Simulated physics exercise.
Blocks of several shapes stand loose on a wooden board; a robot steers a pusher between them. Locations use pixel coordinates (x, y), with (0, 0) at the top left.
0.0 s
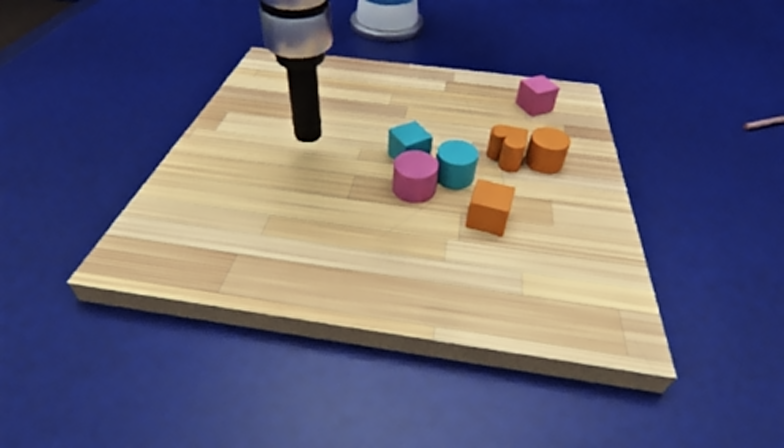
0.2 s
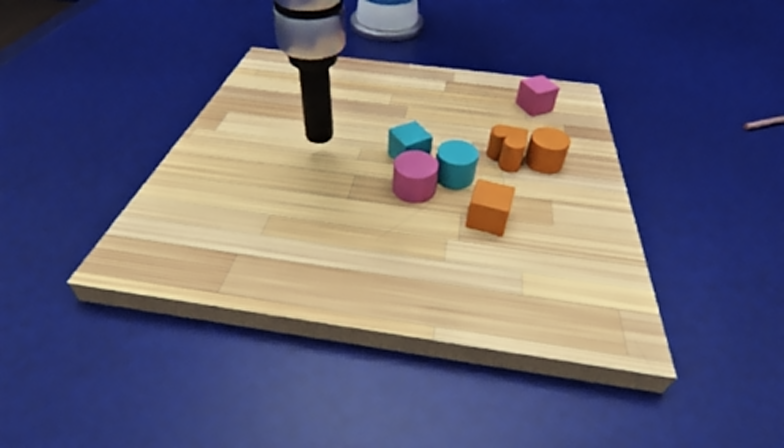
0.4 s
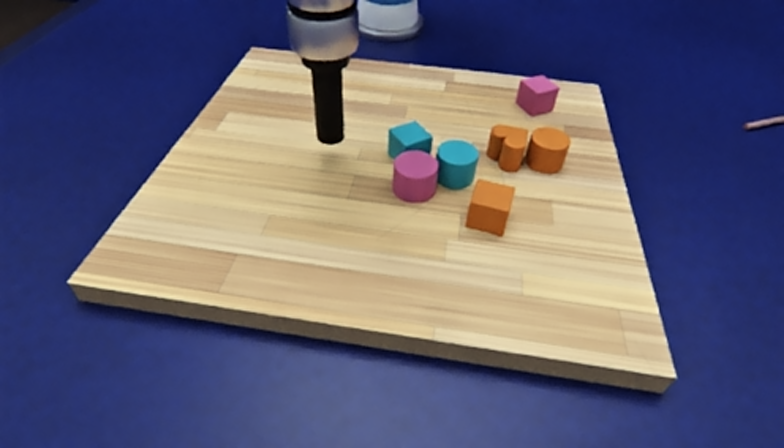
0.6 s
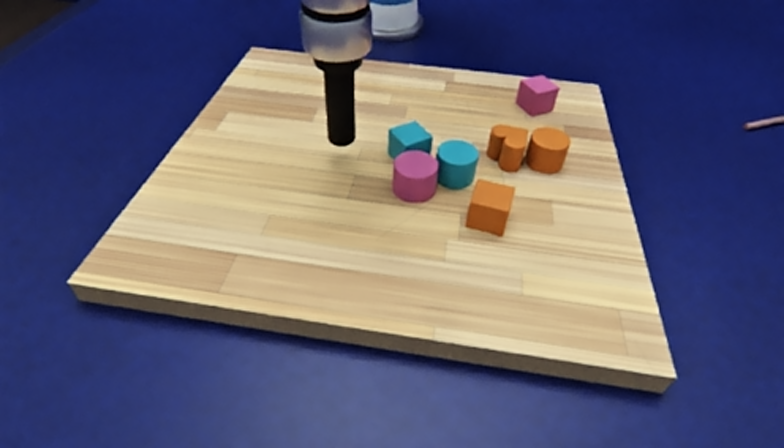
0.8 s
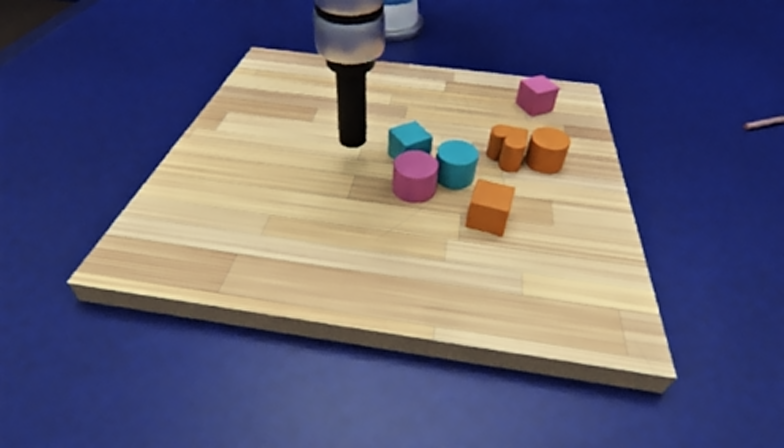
On a pale wooden board set over a blue surface, loose turquoise, pink and orange blocks stand while a robot's black pusher is upright to their left. The pusher glides slowly rightward across open wood, narrowing the gap to the turquoise square block, and touches nothing as every block stays still.
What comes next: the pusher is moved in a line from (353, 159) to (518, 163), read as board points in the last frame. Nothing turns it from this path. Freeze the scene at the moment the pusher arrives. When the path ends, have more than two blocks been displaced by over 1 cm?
Yes
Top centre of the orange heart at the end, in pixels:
I predict (535, 126).
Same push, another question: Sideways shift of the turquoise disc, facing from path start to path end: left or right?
The answer is right.
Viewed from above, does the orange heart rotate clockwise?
Final answer: No.
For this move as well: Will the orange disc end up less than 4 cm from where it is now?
Yes.
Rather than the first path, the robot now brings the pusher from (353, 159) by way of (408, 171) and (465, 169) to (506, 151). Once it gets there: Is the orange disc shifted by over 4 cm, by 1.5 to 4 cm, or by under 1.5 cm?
Offset: 1.5 to 4 cm.
What follows on the original path. One third of the way, pusher at (411, 143); turquoise square block at (438, 130).
Two thirds of the way, pusher at (467, 144); turquoise square block at (472, 121), turned 50° anticlockwise; turquoise disc at (483, 158).
At the end, pusher at (523, 145); turquoise square block at (474, 120), turned 60° anticlockwise; turquoise disc at (486, 159); orange heart at (535, 126), turned 30° anticlockwise; orange disc at (574, 134).
